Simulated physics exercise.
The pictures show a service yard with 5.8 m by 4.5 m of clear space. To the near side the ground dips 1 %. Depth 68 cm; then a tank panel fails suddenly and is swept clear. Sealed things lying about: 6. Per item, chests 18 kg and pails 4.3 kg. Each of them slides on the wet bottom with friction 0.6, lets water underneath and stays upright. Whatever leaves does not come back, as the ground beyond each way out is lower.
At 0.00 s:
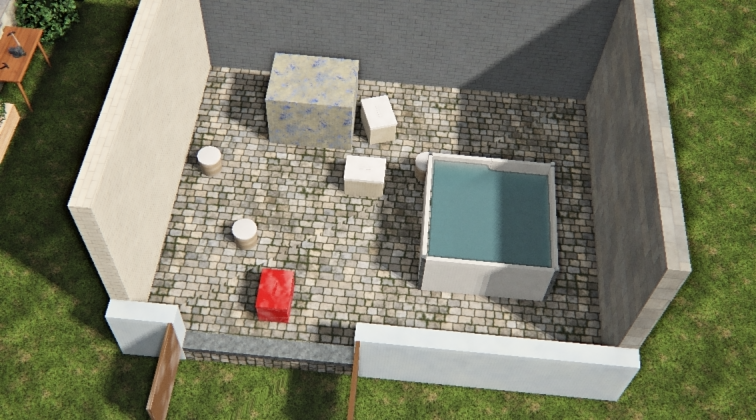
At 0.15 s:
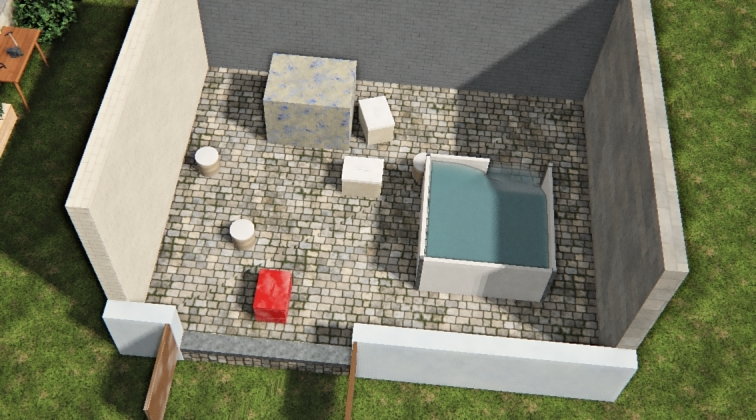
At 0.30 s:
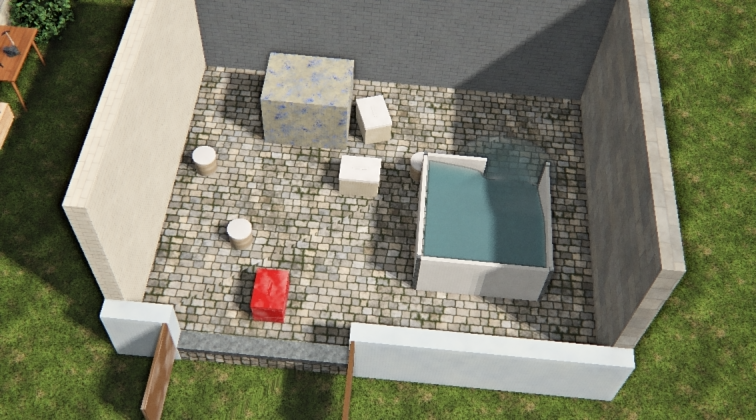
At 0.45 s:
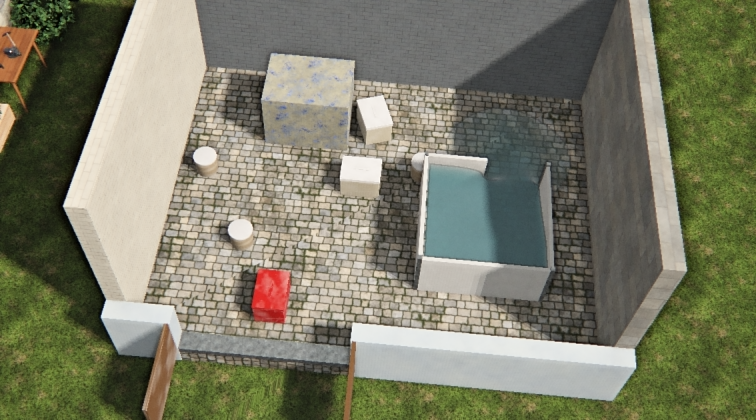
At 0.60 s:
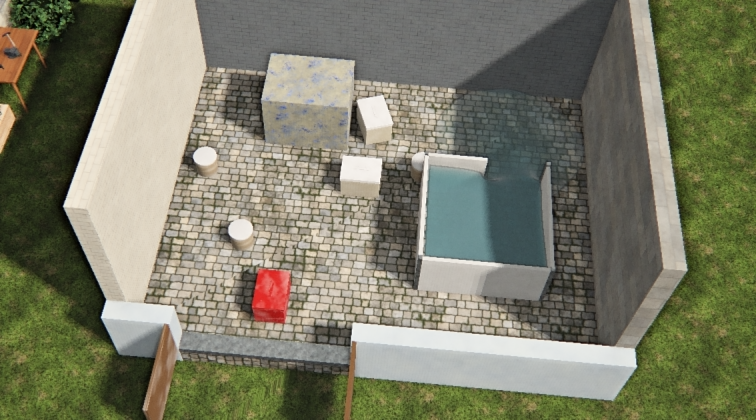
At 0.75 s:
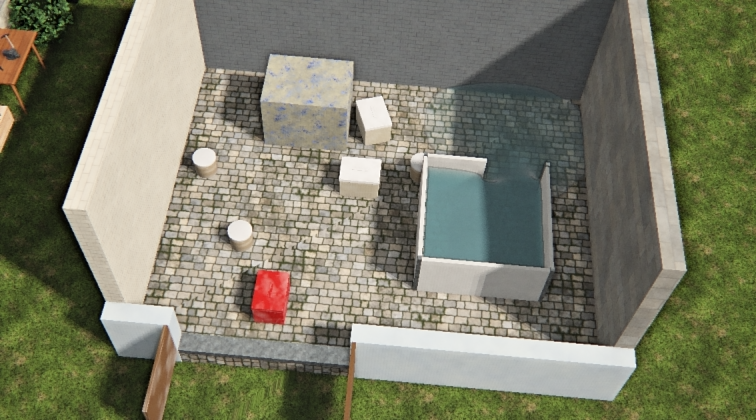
Water slipped out through a gap at the back of a white-walled tank and spread thinly over the paving toward the rear wall, while the red chest, pale blocks and stubby round pails stayed put.
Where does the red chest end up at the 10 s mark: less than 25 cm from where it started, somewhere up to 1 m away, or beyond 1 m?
Less than 25 cm from its start.
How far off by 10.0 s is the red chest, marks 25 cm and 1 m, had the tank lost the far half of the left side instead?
After that, the red chest shifts somewhat.
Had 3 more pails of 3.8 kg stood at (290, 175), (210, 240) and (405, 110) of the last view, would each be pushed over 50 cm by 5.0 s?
In turn: Under, less, over.
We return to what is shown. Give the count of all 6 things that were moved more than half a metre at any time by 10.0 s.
I make it 5.
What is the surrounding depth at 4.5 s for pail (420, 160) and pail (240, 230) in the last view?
First about 4 cm, second about 2 cm.
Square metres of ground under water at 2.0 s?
8.5 m2.
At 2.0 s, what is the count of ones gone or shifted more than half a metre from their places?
By then 0.
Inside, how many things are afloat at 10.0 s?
At that time the total is 1.
After 2.0 s the red chest is near (271, 290), 0.0 m from its start, aground; 0 of 6 are out; 0 afloat.
After 4.5 s the red chest is near (271, 290), 0.0 m from its start, aground; 0 of 6 are out; 0 afloat.
After 7.0 s the red chest is near (271, 290), 0.0 m from its start, aground; 0 of 6 are out; 2 afloat.
After 10.0 s the red chest is near (263, 294), 0.1 m from its start, aground; 2 of 6 are out; 1 afloat.
